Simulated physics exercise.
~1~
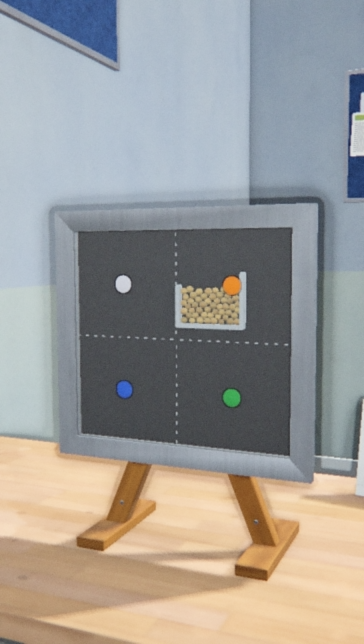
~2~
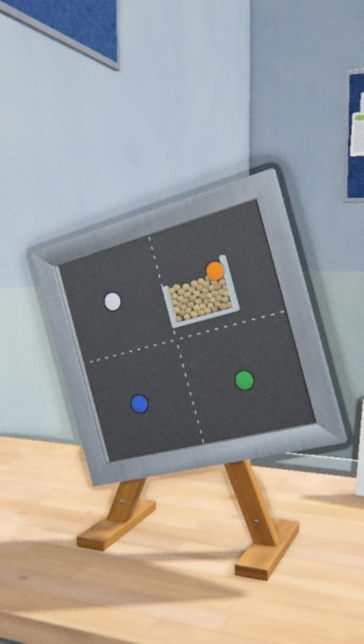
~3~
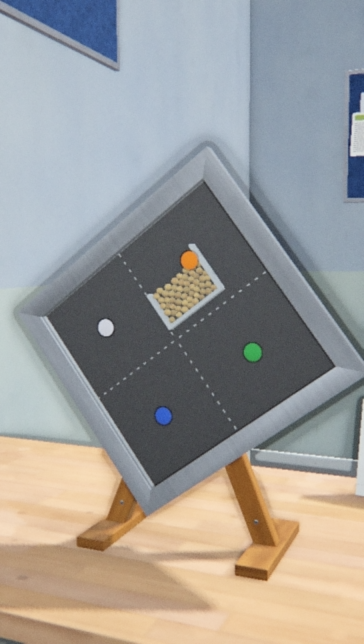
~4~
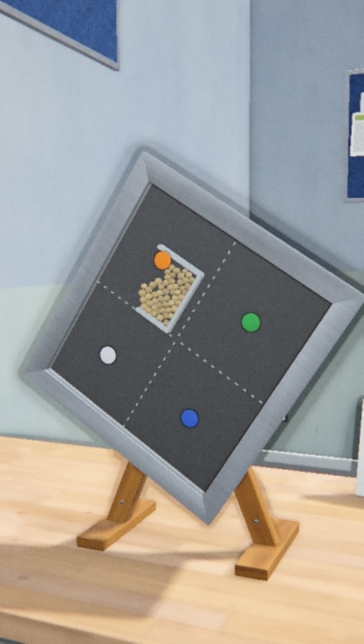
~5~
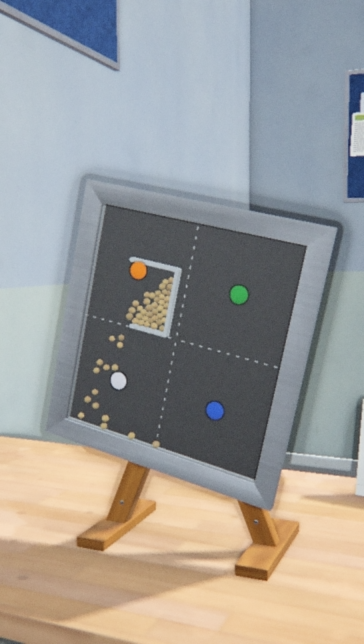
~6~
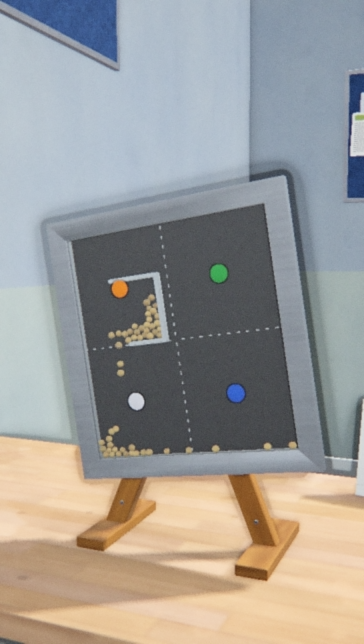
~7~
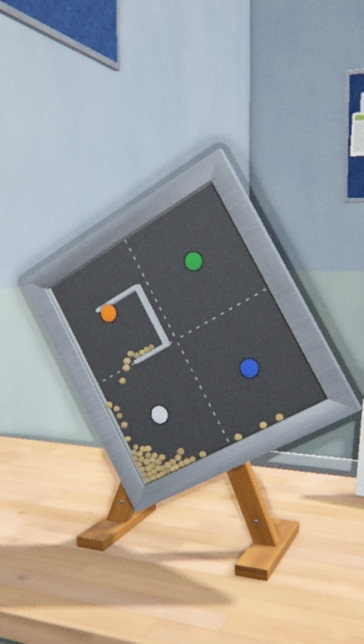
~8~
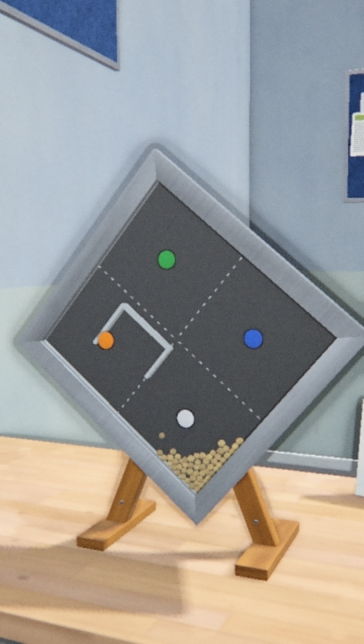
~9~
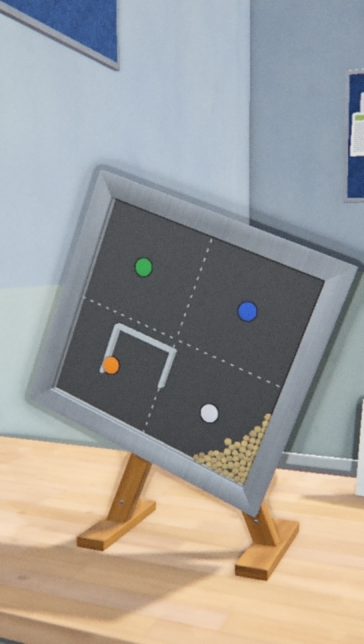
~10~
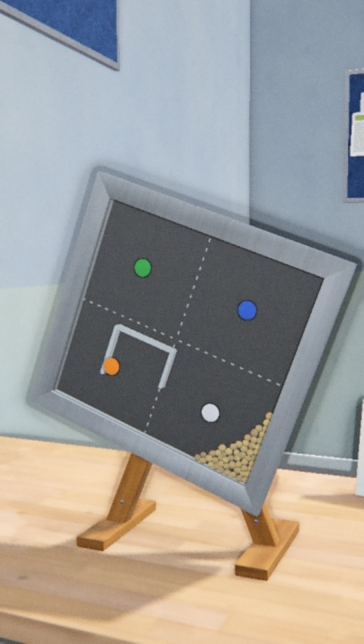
A square, grey-framed board with a dark face stands upright on wooden feet on a pale wooden table, seen from the front in a blue-walled room. Dashed lines divide it into quarters marked by white, orange, blue and green dots, with pale beads in an open-topped tray beside the orange one. The board turns steadily anticlockwise, tipping the tray until beads spill into the white-dotted quarter. They scatter along the lower edge, then gather in the lowest corner as the tray empties. The board stops tilted, the beads heaped at lower right below the white dot.
